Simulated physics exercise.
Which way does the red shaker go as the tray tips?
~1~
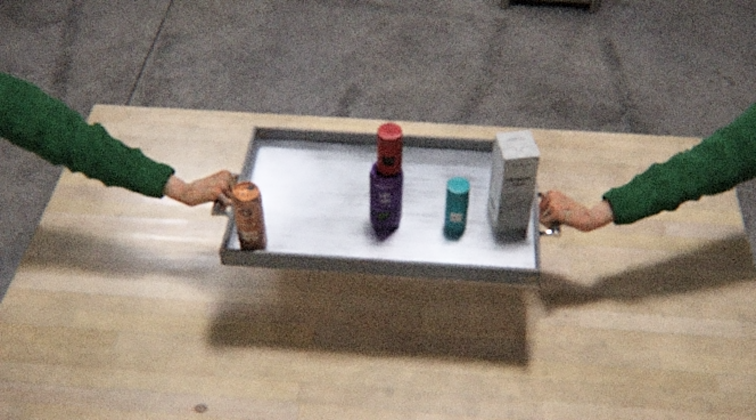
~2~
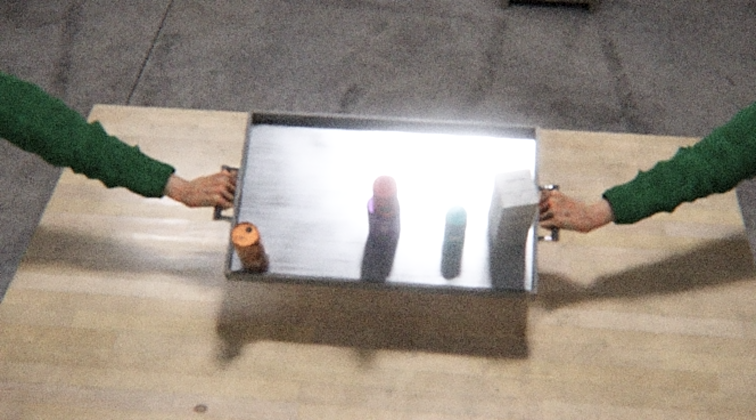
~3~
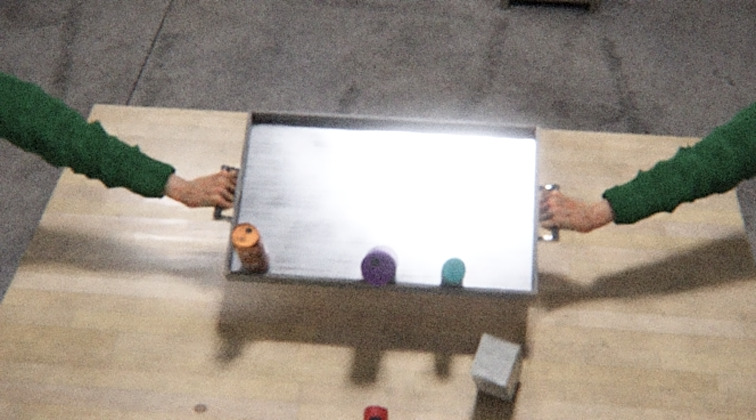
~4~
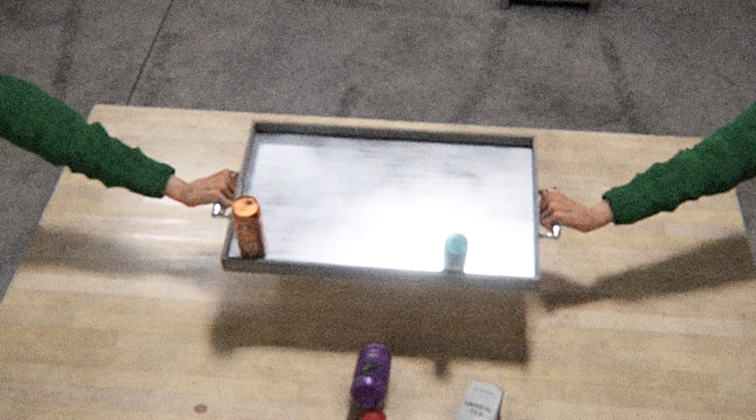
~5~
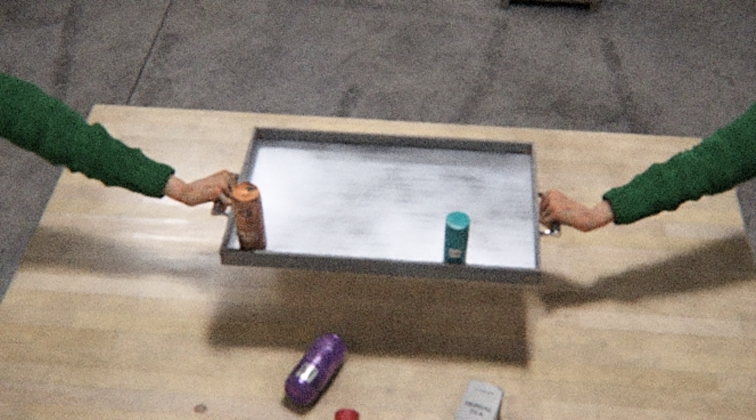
It moves down the view, going over the near edge of the tray and ending on its side on the table.
